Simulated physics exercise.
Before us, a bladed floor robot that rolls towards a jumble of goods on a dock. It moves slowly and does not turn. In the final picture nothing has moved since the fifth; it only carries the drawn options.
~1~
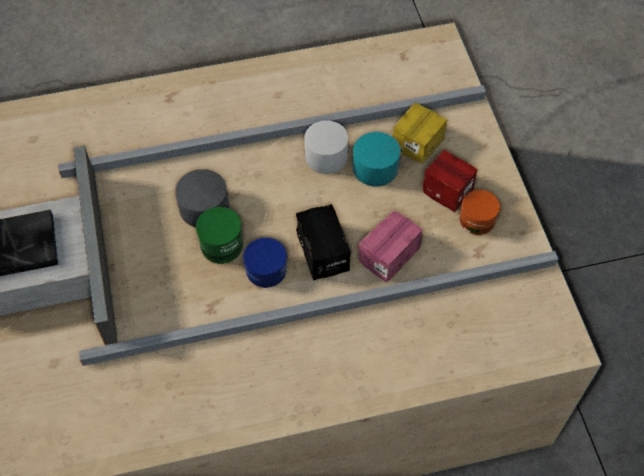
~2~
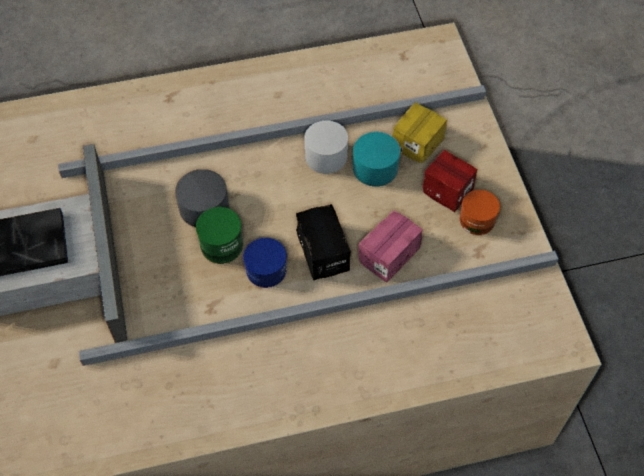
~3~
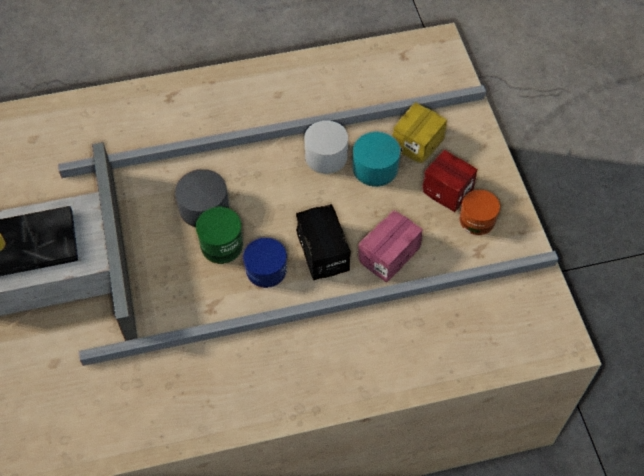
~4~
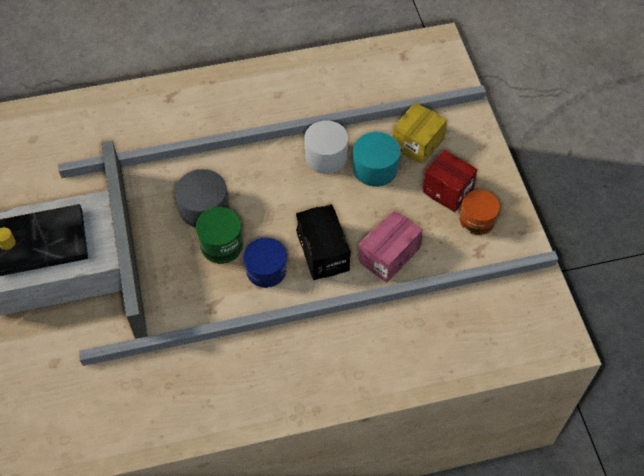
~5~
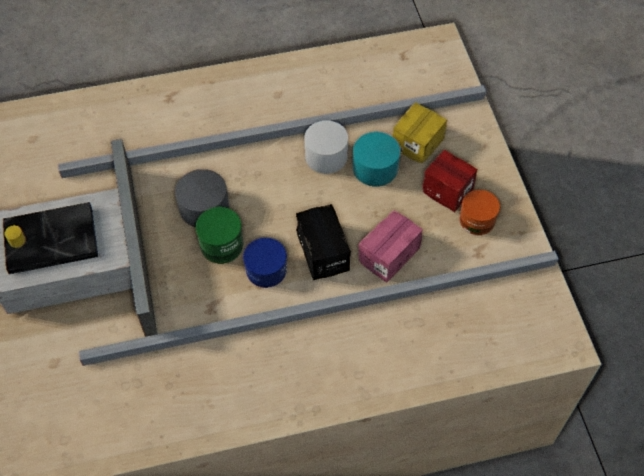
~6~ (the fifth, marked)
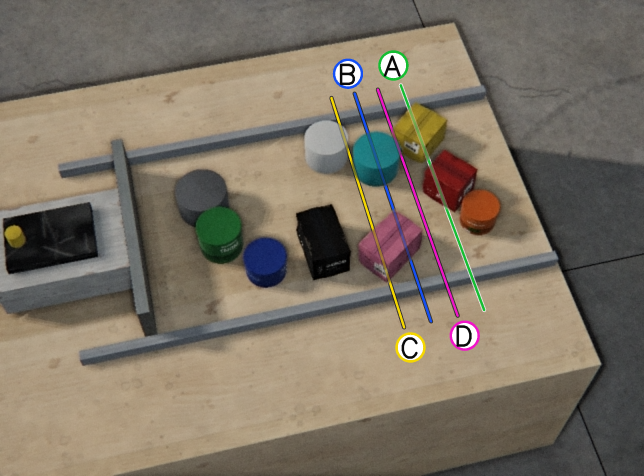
A wide-bladed machine crept slowly to the right between two rails on a wooden surface, edging closer to a scattered group of colourful round containers and boxes, which all stayed still and untouched.
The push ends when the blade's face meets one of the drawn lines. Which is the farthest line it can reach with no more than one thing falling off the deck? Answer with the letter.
Up to line D.
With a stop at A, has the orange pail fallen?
Yes.
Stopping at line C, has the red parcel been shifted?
No.
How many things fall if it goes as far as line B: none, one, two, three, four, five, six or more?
By then, none.
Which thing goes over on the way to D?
It is the orange pail.
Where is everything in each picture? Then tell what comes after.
In the first picture, orange pail (479, 213); white canister (327, 147); green pail (220, 236).
In the second picture, robot (26, 241); black box (323, 242).
In the third picture, robot (36, 239); turquoise canister (376, 159).
In the fourth picture, robot (47, 237); blue pail (265, 263).
In the fifth picture, robot (57, 235); yellow parcel (419, 133); orange pail (479, 213); white canister (327, 147).
On the marked copy, A at (439, 189); B at (390, 199); C at (365, 204); D at (415, 194).
Following D. Soon after the start, robot (164, 214); blue pail (275, 265); grey canister (261, 187).
Later, robot (269, 194); orange pail (493, 202); yellow parcel (431, 127).
In the end, robot (346, 179); orange pail over the edge; pink parcel (530, 219); one fallen.
As for the rest, A drops two; B is within the limit but short; C is within the limit but short.
